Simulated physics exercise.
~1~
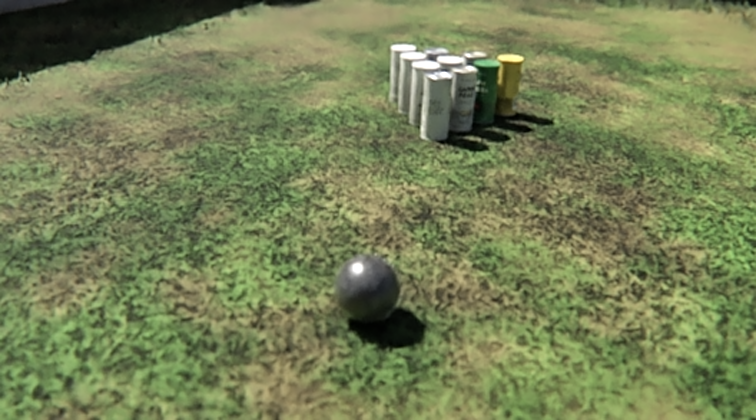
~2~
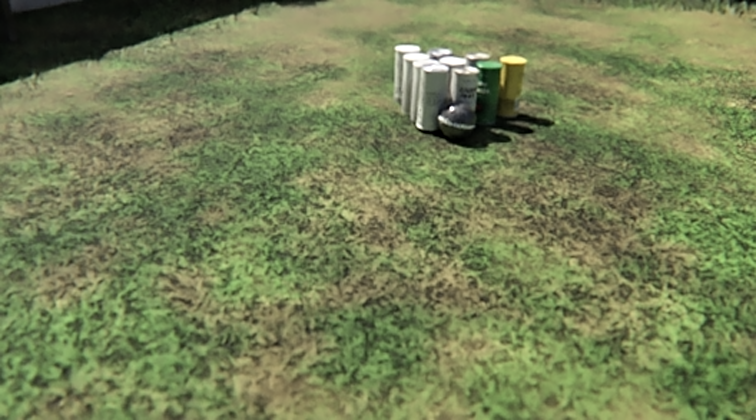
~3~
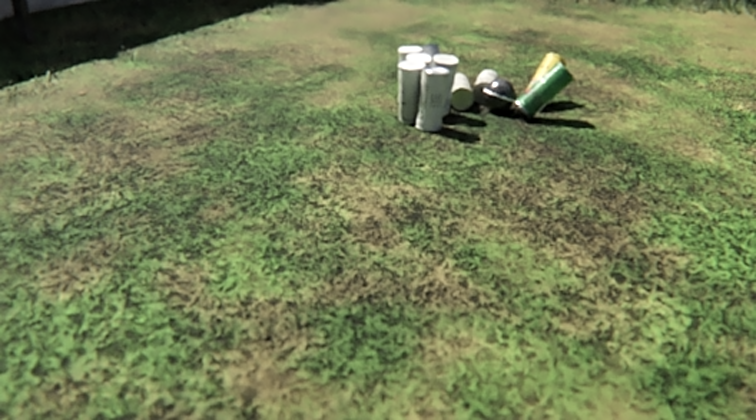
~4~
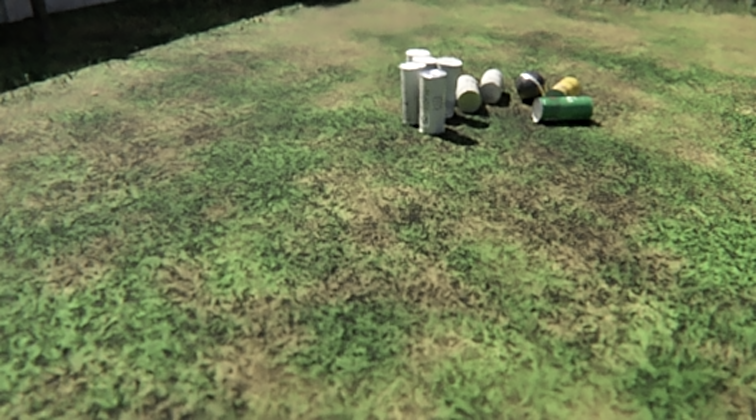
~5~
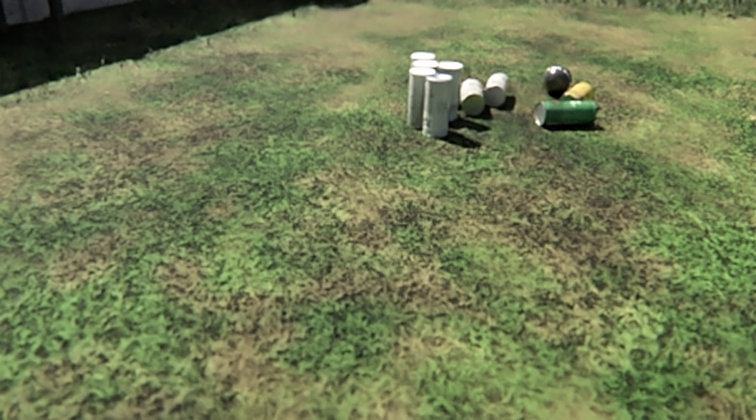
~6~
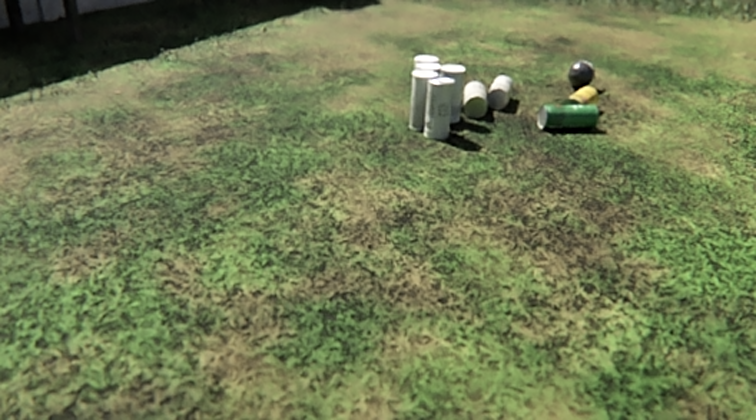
On a patchy lawn of green and brown grass, a dark, shiny ball rolls away from the viewer toward a tight cluster of upright canisters, mostly white, with one green and one yellow at the right. It reaches the front of the group and pushes in on the right side. Some white canisters topple, while the green and yellow ones lean over to the right and then drop flat. The ball carries on past them, drifting right and farther back. At the end, a group of white canisters still stands at the left, with the fallen ones lying beside it and the ball beyond the yellow canister.
